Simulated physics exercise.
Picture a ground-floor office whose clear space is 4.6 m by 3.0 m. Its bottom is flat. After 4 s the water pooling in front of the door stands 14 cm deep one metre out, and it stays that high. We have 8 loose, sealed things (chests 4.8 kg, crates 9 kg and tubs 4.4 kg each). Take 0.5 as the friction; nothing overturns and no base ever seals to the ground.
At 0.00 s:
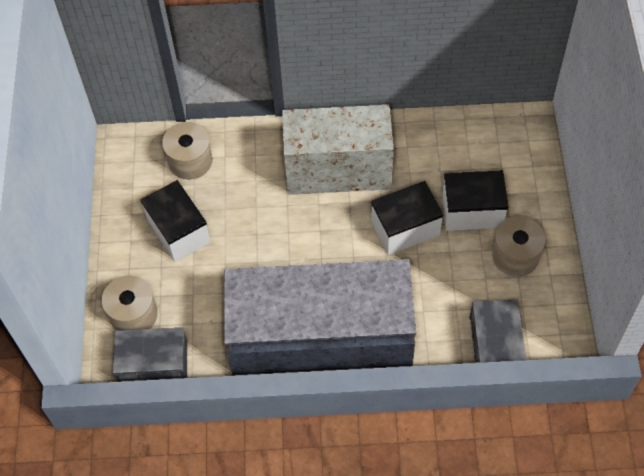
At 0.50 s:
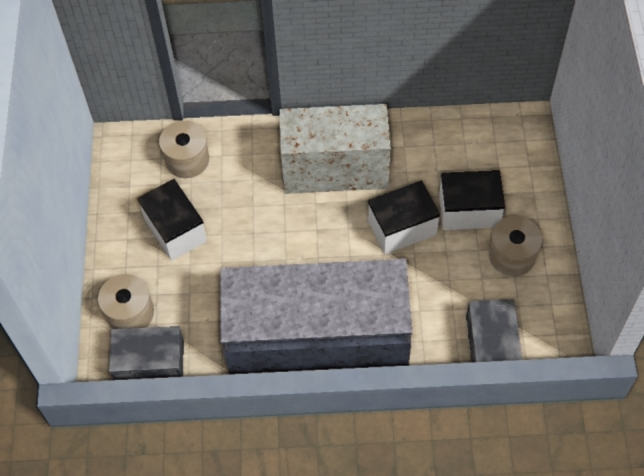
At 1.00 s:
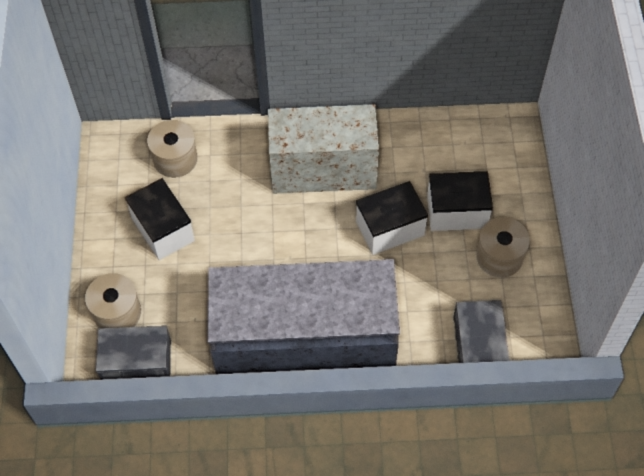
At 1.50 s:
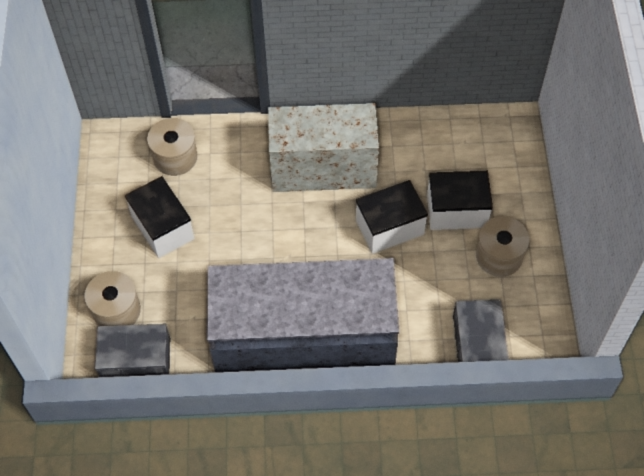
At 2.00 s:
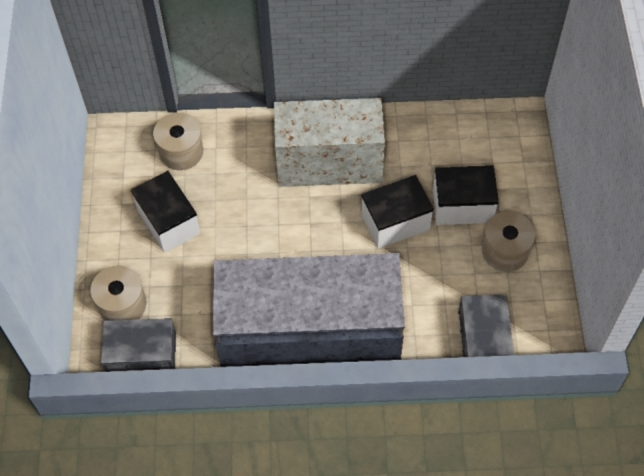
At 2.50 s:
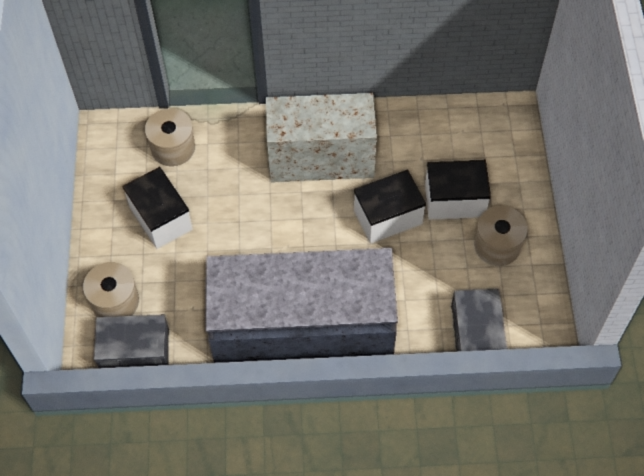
In a small walled room seen from above, boxes and round tubs stayed put on the tiled floor while the ground outside turned from reddish-brown to murky green and the view shifted slightly.
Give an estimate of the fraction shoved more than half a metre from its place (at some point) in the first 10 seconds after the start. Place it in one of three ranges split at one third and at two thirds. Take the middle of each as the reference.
Range: The lowest, under a third.
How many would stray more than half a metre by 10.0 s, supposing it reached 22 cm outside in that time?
Count under that change: 5.
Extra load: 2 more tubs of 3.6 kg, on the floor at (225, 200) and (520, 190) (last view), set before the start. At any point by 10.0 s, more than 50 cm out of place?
Well, the first one tops the mark, and the second stays under the mark.
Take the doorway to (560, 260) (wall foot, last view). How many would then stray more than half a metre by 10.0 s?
Count: 4.
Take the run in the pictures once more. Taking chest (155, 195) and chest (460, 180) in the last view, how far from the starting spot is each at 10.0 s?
In turn: 60 cm, 0 cm.
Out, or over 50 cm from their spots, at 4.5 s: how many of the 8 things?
By that point, 1.
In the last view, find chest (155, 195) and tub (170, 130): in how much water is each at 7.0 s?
I'd put it at 5 cm and 5 cm respectively.
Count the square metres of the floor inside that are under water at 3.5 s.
The covered patch comes to about 1.0 m2.
After 3.5 s 0 of 8 are over 50 cm from their spots; 0 afloat.
After 4.5 s 1 of 8 are over 50 cm from their spots; 0 afloat.
After 7.0 s 2 of 8 are over 50 cm from their spots; 3 afloat.
After 10.0 s 2 of 8 are over 50 cm from their spots, and 2 have been at some point; 6 afloat.
